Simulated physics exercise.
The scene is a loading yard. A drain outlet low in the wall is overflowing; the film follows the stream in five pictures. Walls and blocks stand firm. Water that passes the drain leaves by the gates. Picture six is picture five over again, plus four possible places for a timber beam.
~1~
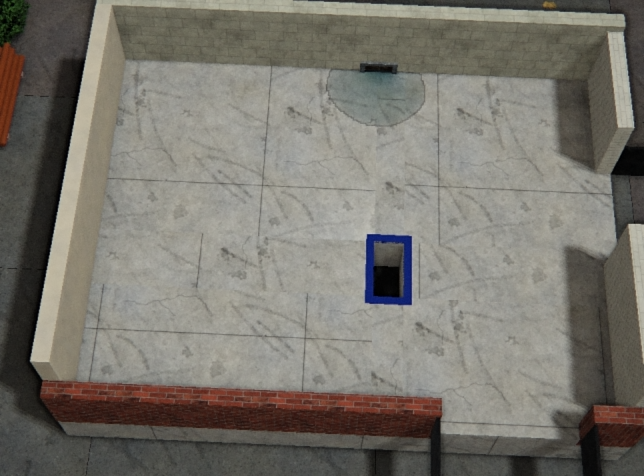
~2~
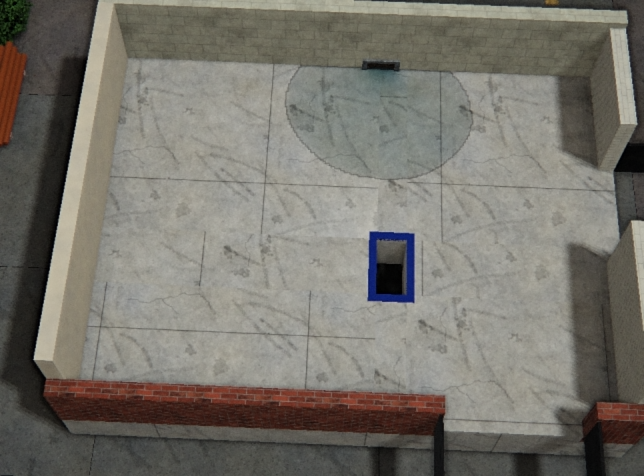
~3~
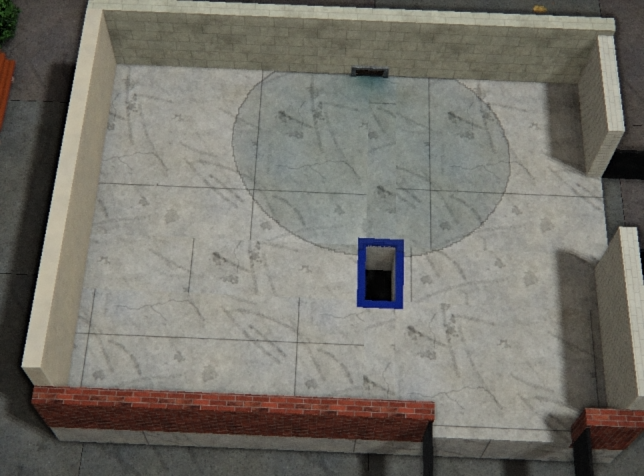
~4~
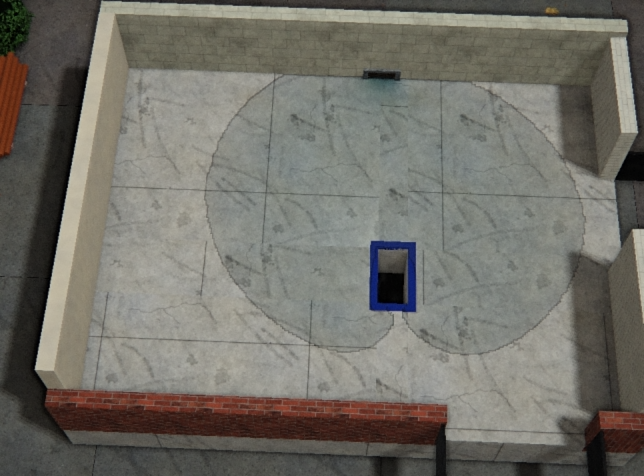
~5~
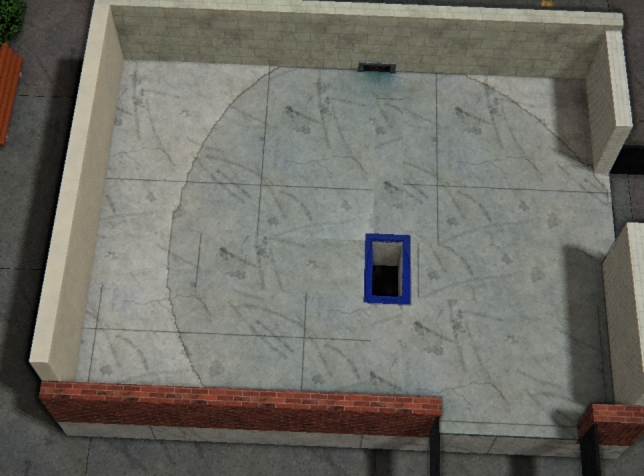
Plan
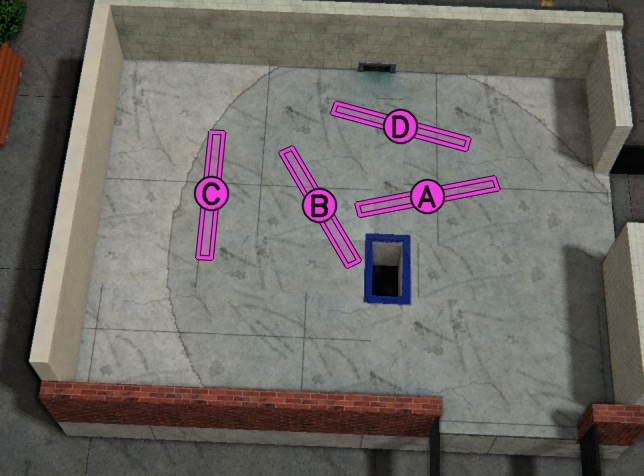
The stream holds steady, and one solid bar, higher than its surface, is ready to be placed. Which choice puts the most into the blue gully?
The answer is position B.
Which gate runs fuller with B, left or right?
The left gate.
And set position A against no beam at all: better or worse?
It is worse.
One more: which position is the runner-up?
That would be C.
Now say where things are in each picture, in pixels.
Outfall at (379, 67); blue gully at (389, 269); open gate at (507, 420); open gate at (599, 218); front seen at (351, 114), 3 % of the ground wet; blue gully still dry, in the first picture.
Front seen at (382, 174), 11 % of the ground wet; blue gully still dry, in the second picture.
Front seen at (414, 248), 25 % of the ground wet; blue gully still dry, in the third picture.
Front seen at (518, 333), 46 % of the ground wet; blue gully taking water, in the fourth picture.
Front seen at (603, 377), 70 % of the ground wet; blue gully taking water, in the fifth picture.
On the marked copy, A from (358, 209) to (495, 183); B from (286, 150) to (353, 263); C from (204, 257) to (217, 132); D from (334, 108) to (467, 144).
If A is chosen, about 4 % of the stream goes into the blue gully, about 94 % out by the gates.
If B is chosen, about 35 % of the stream goes into the blue gully, about 63 % out by the gates.
If C is chosen, about 20 % of the stream goes into the blue gully, about 78 % out by the gates.
If D is chosen, about 3 % of the stream goes into the blue gully, about 96 % out by the gates.
